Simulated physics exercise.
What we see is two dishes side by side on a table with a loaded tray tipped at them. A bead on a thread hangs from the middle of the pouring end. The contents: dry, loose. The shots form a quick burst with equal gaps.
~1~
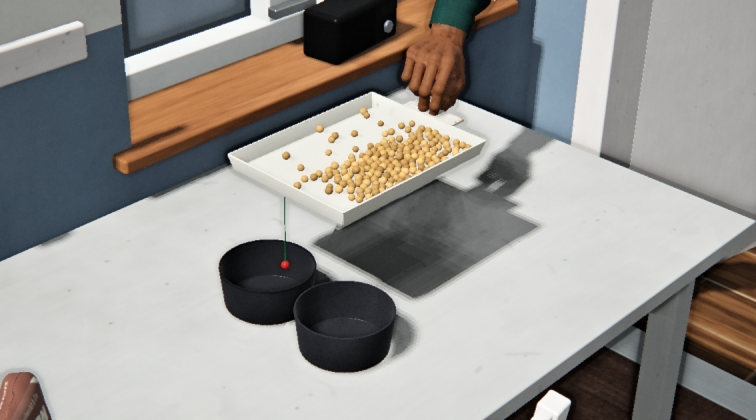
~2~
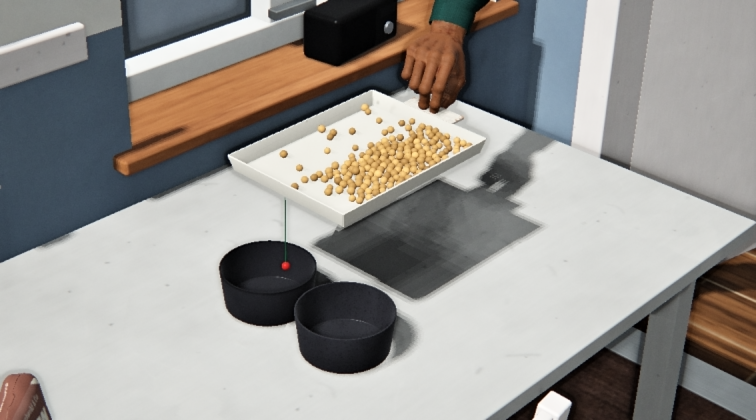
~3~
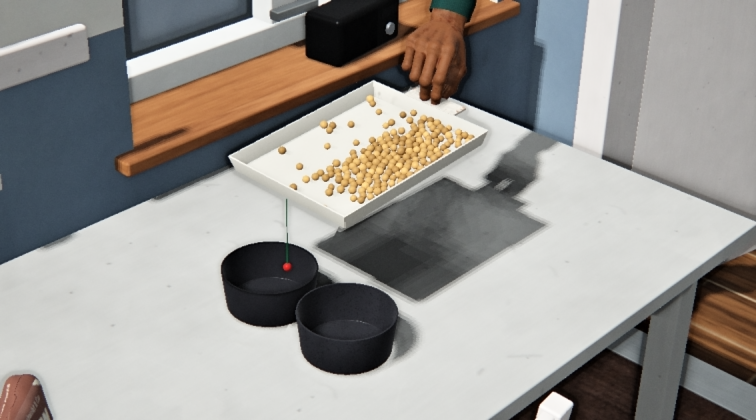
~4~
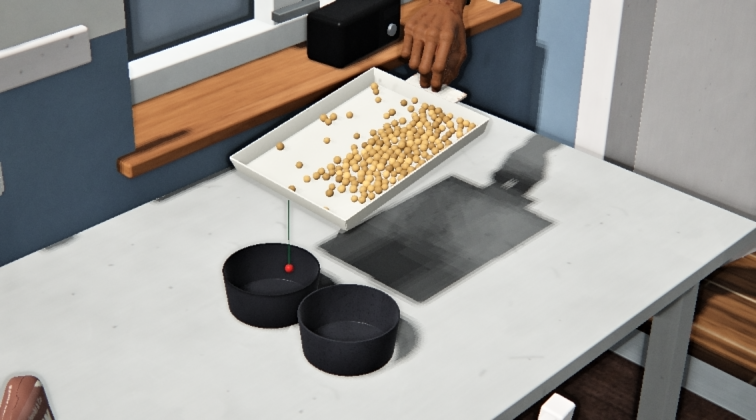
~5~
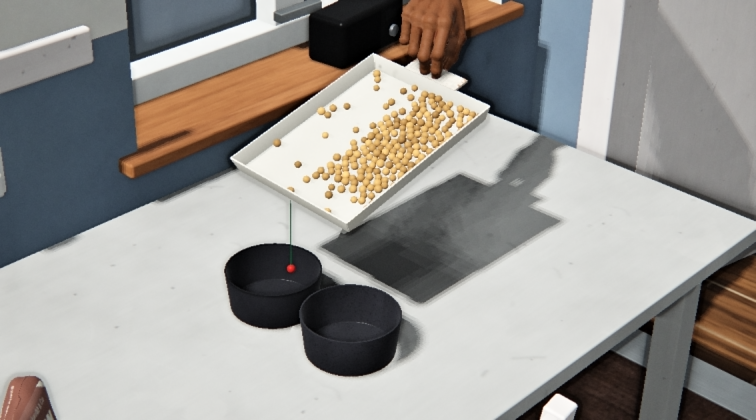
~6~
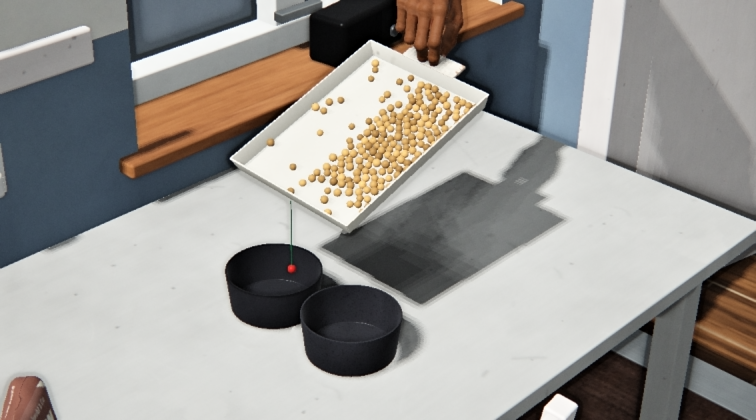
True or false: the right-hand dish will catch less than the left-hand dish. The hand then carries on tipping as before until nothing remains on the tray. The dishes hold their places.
False, the right-hand dish catches more.
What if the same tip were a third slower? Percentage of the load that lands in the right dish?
Estimated share: Some 50%.
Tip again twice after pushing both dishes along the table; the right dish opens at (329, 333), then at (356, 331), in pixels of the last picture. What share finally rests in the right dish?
Trial 1 60%, trial 2 40%.
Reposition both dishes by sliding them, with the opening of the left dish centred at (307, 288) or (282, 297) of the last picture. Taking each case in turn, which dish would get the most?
The dish to the left at the first, the dish to the left at the second.
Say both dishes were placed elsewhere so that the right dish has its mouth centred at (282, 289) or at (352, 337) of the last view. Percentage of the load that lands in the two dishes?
Roughly 40 % and then 80 %.
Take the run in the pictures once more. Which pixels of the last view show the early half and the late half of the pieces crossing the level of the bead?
About (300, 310) to begin with, then about (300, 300).
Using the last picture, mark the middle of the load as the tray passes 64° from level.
Roughly at (316, 206).
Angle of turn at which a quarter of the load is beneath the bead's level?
That happens at close to 75 degrees.
Just after the last frame, tray tipped steeply; the larger part on the tray; about a tenth in the right dish; just a few in the left dish; just a few outside both; about a tenth in the air.
A moment on, tray tipped past a quarter turn; about a tenth on the tray; roughly a third in the right dish; about a tenth in the left dish; roughly a third outside both; roughly a quarter in the air.
Further on, tray tipped past a quarter turn; roughly half in the right dish; about a tenth in the left dish; roughly half outside both.
When it is over, tray tipped past a quarter turn; roughly half in the right dish; about a tenth in the left dish; roughly half outside both.
